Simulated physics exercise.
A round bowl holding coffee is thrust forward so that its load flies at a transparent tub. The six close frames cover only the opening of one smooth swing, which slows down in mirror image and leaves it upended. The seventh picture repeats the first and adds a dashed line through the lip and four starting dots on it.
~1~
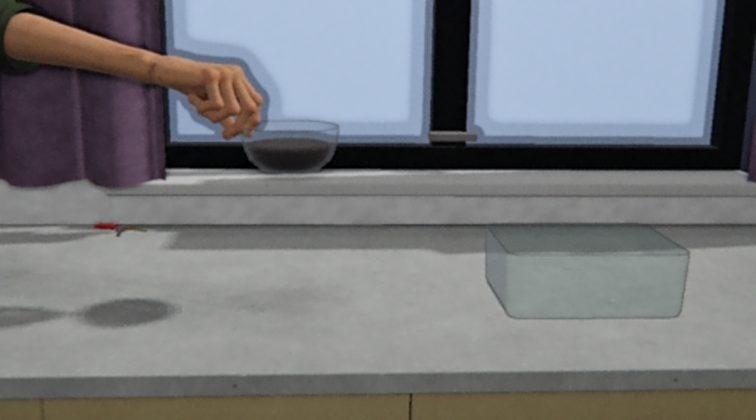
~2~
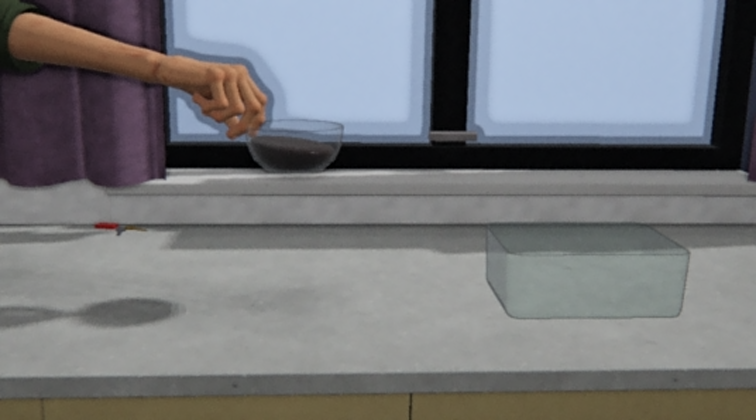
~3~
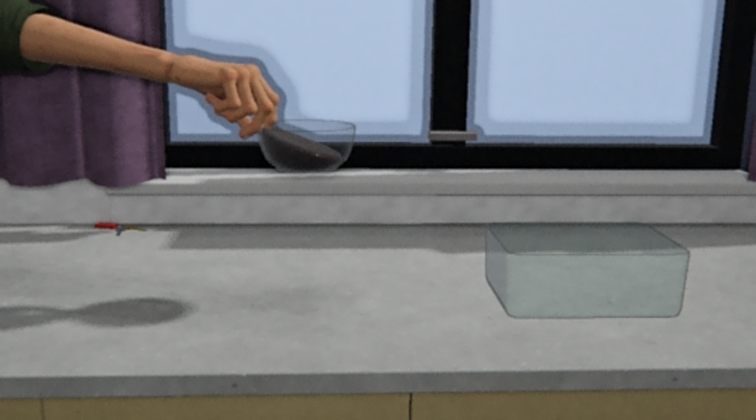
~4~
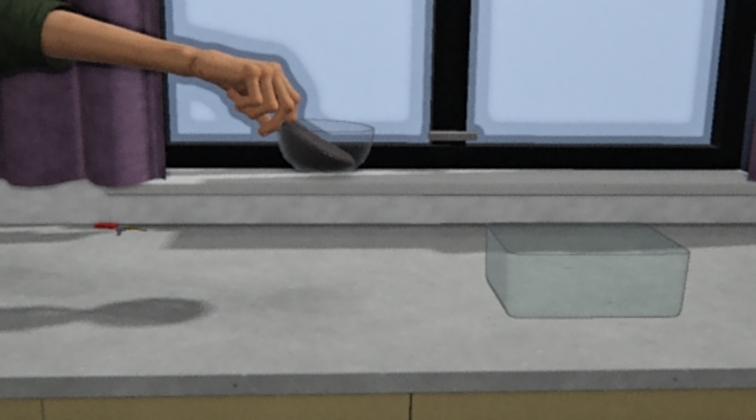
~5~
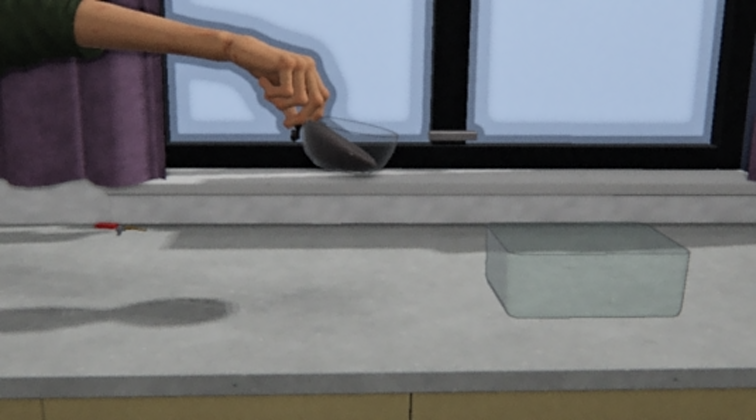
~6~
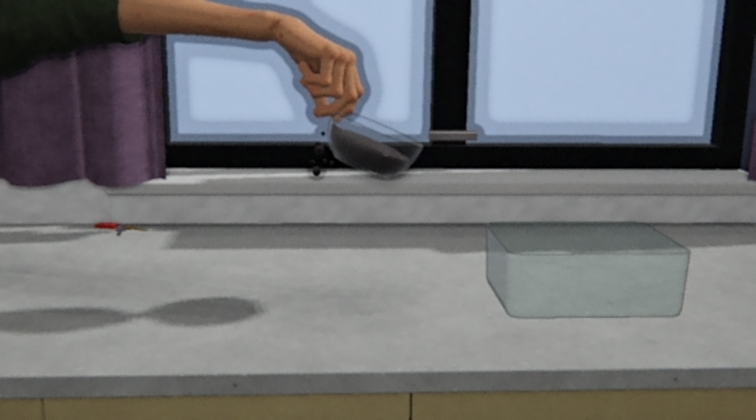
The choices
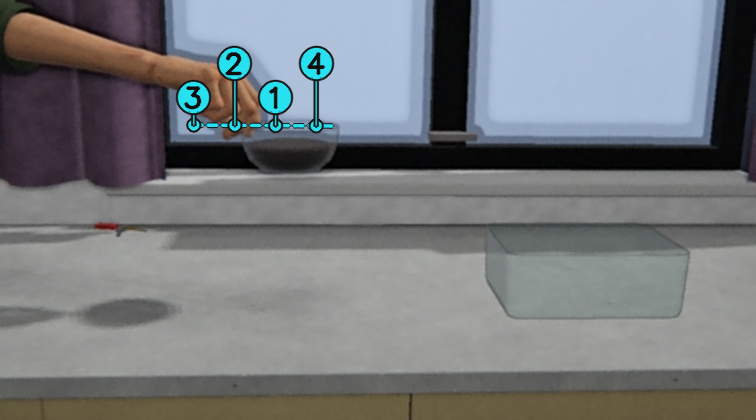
Glass bowl of dark liquid moving right in a hand's grip, tilting as dark drops fall from its left rim.
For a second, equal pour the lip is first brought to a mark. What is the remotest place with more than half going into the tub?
That is dot 4.
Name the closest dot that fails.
It is 1.
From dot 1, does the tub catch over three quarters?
No, it does not.
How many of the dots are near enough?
One of them.
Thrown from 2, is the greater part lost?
Yes, that goes wrong.
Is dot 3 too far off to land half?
Yes, it does.
In cyan, 1 at (275, 125); 2 at (234, 125); 3 at (193, 125); 4 at (316, 125).
Choosing 1, about 31 % lands in the tub, 65 % falls short and 4 % goes beside or beyond.
Choosing 2, about 0 % lands in the tub, 98 % falls short.
Choosing 3, about 0 % lands in the tub, 100 % falls short.
Choosing 4, about 66 % lands in the tub, 26 % falls short and 7 % goes beside or beyond.
